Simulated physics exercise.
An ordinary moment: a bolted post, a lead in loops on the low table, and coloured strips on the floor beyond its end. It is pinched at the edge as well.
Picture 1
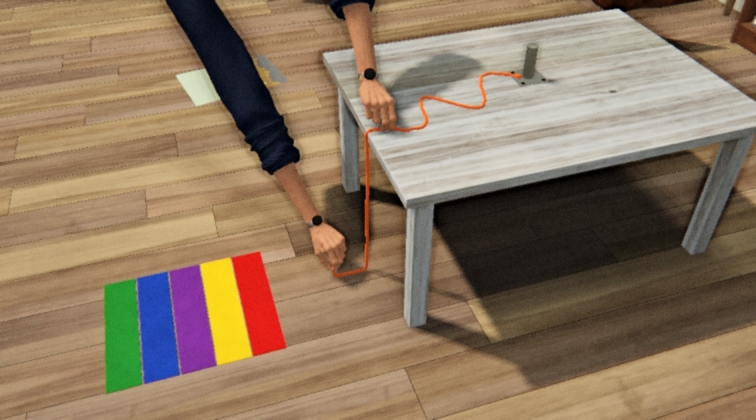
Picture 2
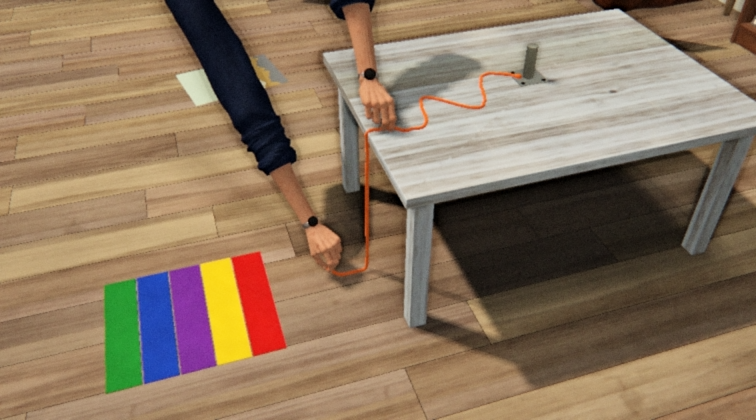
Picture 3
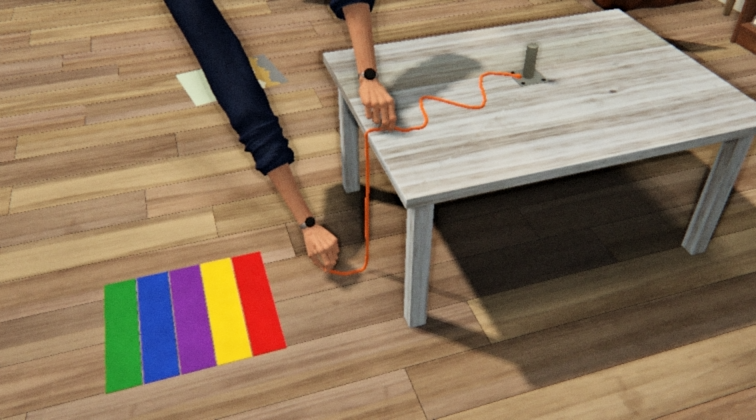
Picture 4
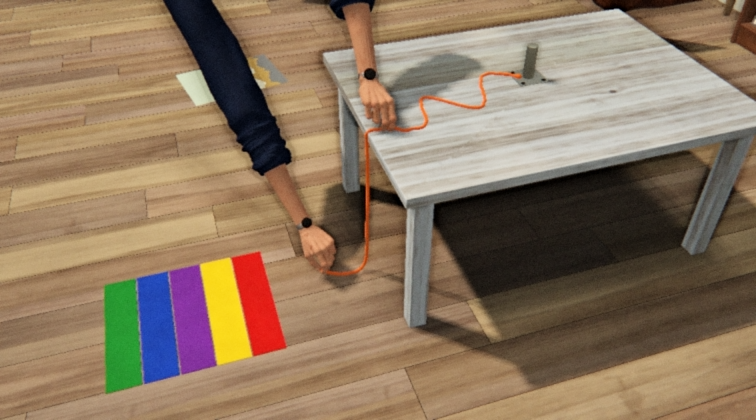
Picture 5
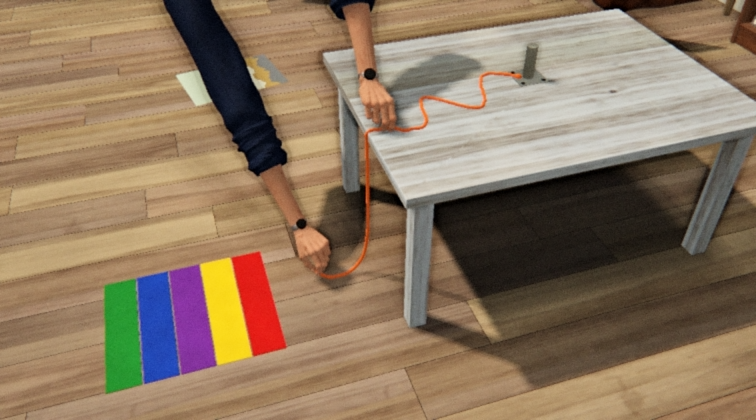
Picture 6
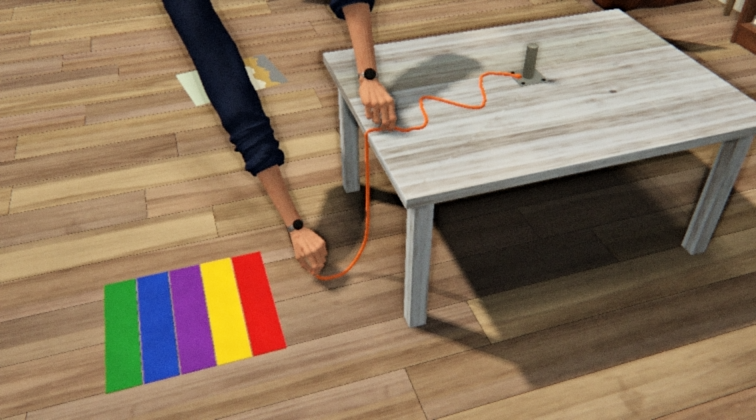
A hand near the floor drawing the end of an orange lead slightly left, another hand pinching it at the table edge.
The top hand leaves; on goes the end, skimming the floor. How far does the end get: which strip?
The green one.
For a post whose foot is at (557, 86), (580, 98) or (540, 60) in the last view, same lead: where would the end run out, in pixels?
The places are (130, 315), (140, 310) and (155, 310).
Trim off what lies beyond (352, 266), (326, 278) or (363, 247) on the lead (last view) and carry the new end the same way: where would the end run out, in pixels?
Try by try, around (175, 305), (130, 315) and (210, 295).
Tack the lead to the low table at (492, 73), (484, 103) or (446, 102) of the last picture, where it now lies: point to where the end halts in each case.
In that order: (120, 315), (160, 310) and (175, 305).
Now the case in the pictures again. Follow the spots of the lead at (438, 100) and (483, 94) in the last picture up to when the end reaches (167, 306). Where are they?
About (393, 115), and the other about (457, 97).
Soon after, end near (167, 306); over blue.
After that, end near (131, 314); over green.
At the stop, end near (110, 319); over green. It halts on the green strip.
